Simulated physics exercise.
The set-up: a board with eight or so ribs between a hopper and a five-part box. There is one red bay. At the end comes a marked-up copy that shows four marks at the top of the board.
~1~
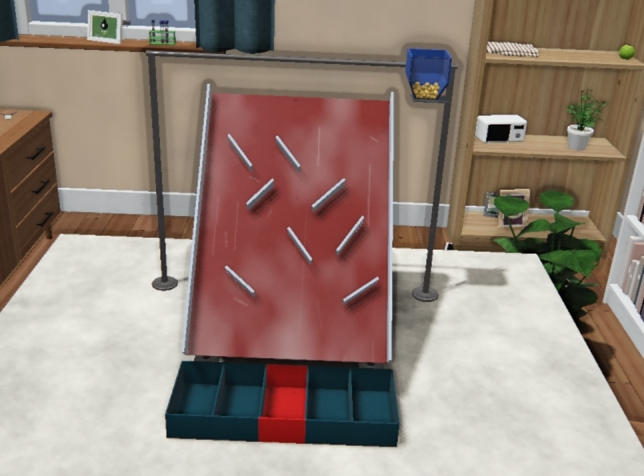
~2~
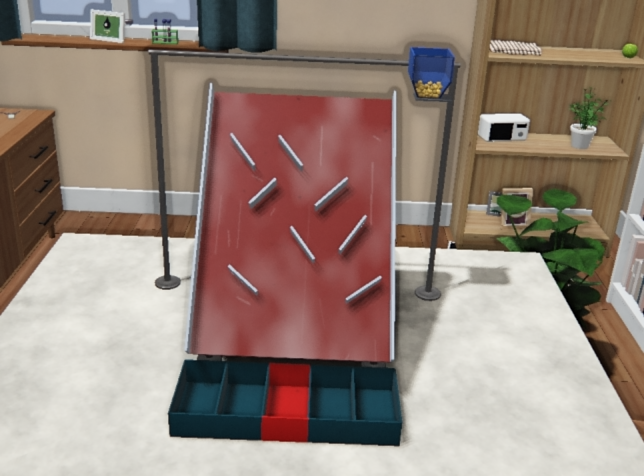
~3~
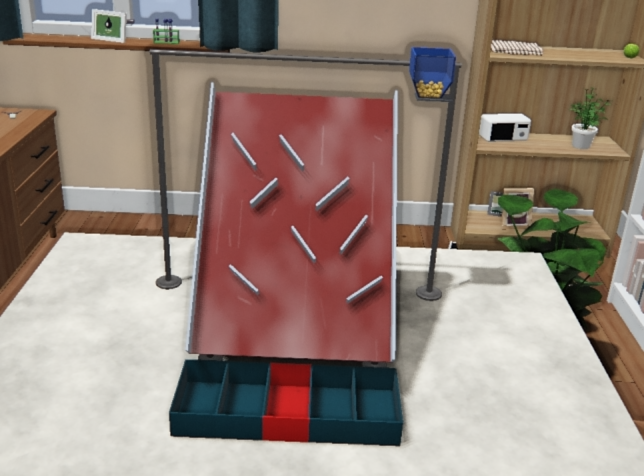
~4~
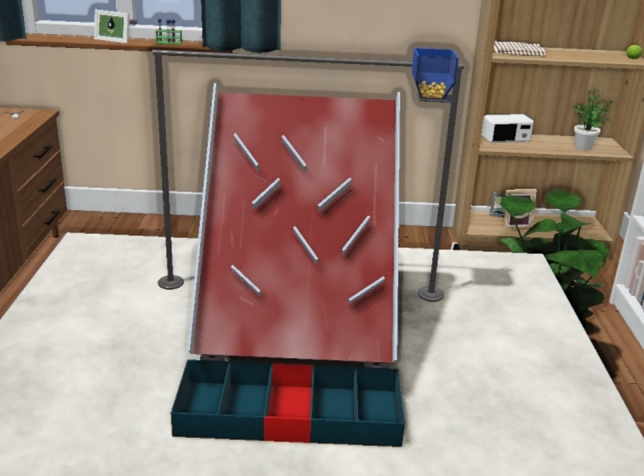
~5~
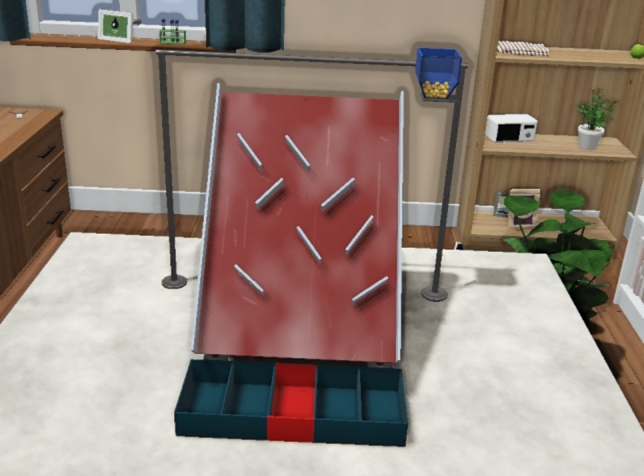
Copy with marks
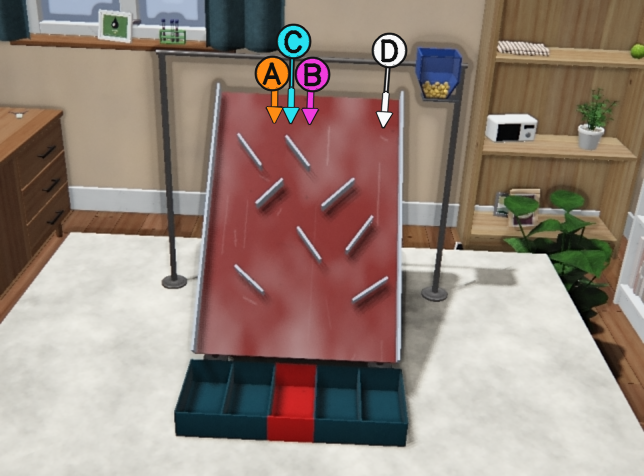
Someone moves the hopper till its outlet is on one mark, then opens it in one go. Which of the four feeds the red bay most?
The answer is mark D.
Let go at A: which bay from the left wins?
The first.
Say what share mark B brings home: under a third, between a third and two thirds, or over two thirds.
Under a third.
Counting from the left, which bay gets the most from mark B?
The fourth from the left.
On the marked copy, mark A meets the board at (274, 116); mark B meets the board at (309, 118); mark C meets the board at (290, 117); mark D meets the board at (383, 121).
If A is chosen, about a tenth in the red bay, almost all in other bays.
If B is chosen, about a tenth in the red bay, the larger part in other bays.
If C is chosen, about a tenth in the red bay, almost all in other bays.
If D is chosen, roughly half in the red bay, roughly half in other bays.
